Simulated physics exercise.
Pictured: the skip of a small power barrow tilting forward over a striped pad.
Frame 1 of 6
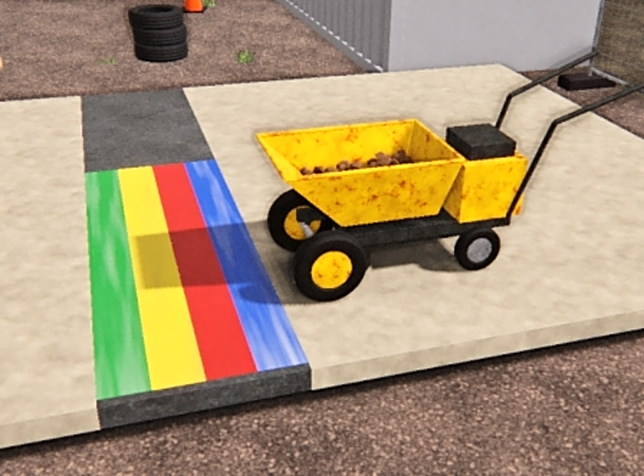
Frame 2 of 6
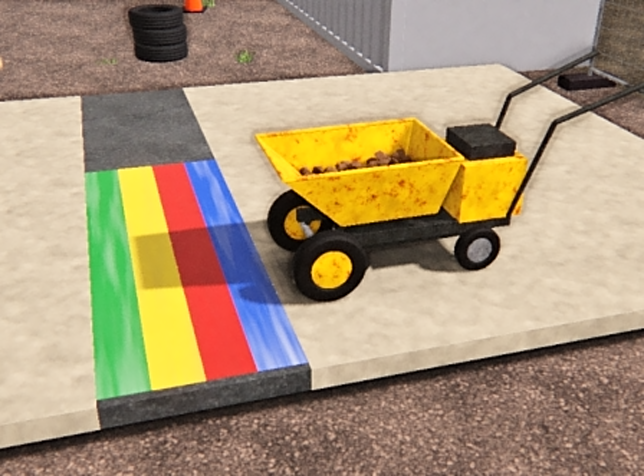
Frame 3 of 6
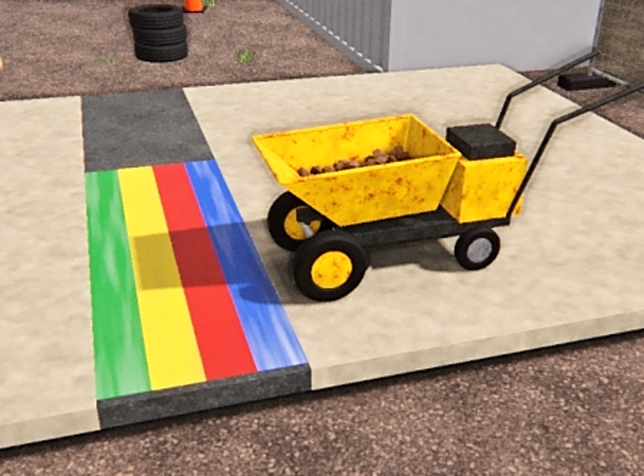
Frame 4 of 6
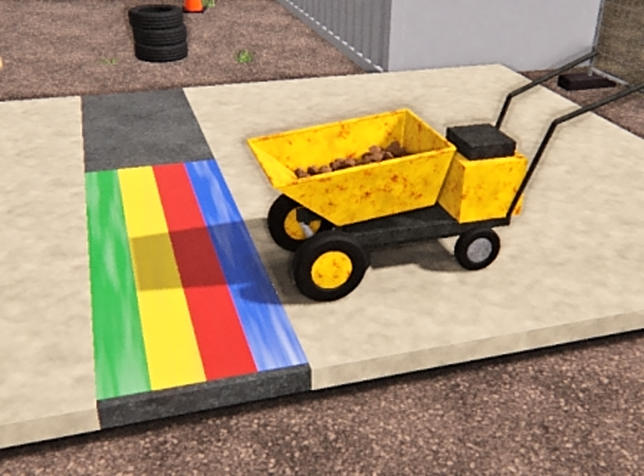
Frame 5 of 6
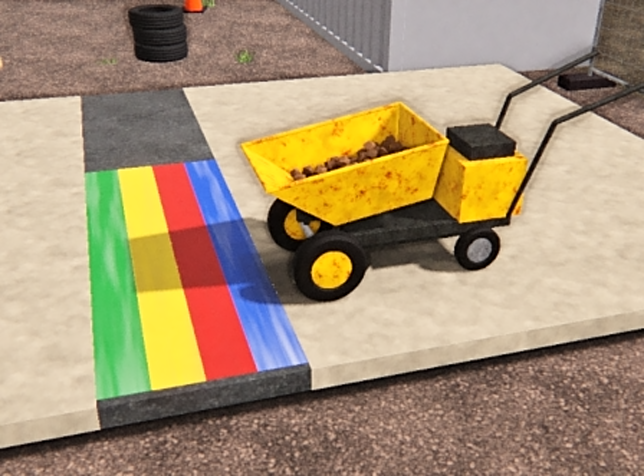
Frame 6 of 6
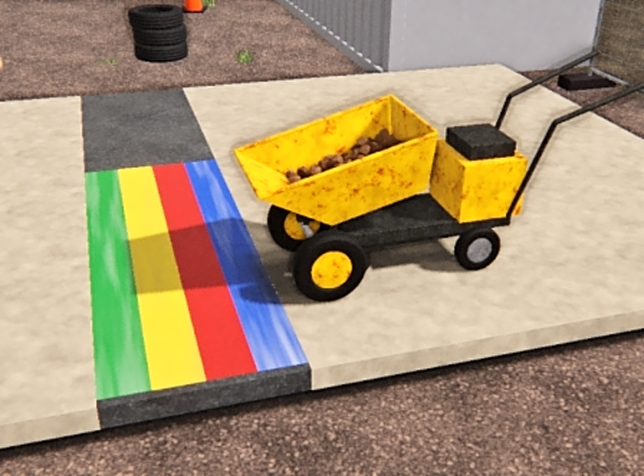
A pale concrete slab edged by brown gravel is seen from above at an angle, with stacked black tyres and a grey ribbed wall behind. A yellow barrow with black wheels and handles stands right of a pad striped green, yellow, red and blue, its skip holding brown clods. The skip starts level, then slowly tilts forward to the left, its rear rising, while the wheels and camera stay still.
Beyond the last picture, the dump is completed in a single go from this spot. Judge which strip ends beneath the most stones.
Beneath the most stones: The yellow strip.
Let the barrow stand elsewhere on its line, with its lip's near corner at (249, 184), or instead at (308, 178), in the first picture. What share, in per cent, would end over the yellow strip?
40 per cent, then 20 per cent.
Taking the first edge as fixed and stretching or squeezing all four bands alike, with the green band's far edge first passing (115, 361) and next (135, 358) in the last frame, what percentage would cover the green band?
20 and 30 percent, roughly.
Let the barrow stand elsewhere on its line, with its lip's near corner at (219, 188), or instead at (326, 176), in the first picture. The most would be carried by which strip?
Well, from the first place it would be that green strip, and from the second the red one.
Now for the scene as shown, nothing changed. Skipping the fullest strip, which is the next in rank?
Second: The red one.
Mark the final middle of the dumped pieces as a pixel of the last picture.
I'd put the middle somewhere around (173, 292).
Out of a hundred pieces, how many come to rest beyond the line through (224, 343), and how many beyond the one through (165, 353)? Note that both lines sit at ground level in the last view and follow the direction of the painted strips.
About 70 and 20 %.
Just after the last frame, skip tipped steeply; every one in the skip.
A moment on, skip tipped right over; the larger part in the skip; roughly a quarter over the red strip; about a tenth over the yellow strip.
Further on, skip tipped right over; roughly a quarter in the skip; roughly a quarter over the red strip; roughly a third over the yellow strip; about a tenth over the green strip; just a few off the paint.
When it is over, skip tipped right over; roughly a quarter in the skip; not one over the blue strip; roughly a quarter over the red strip; roughly a third over the yellow strip; about a tenth over the green strip; just a few off the paint.
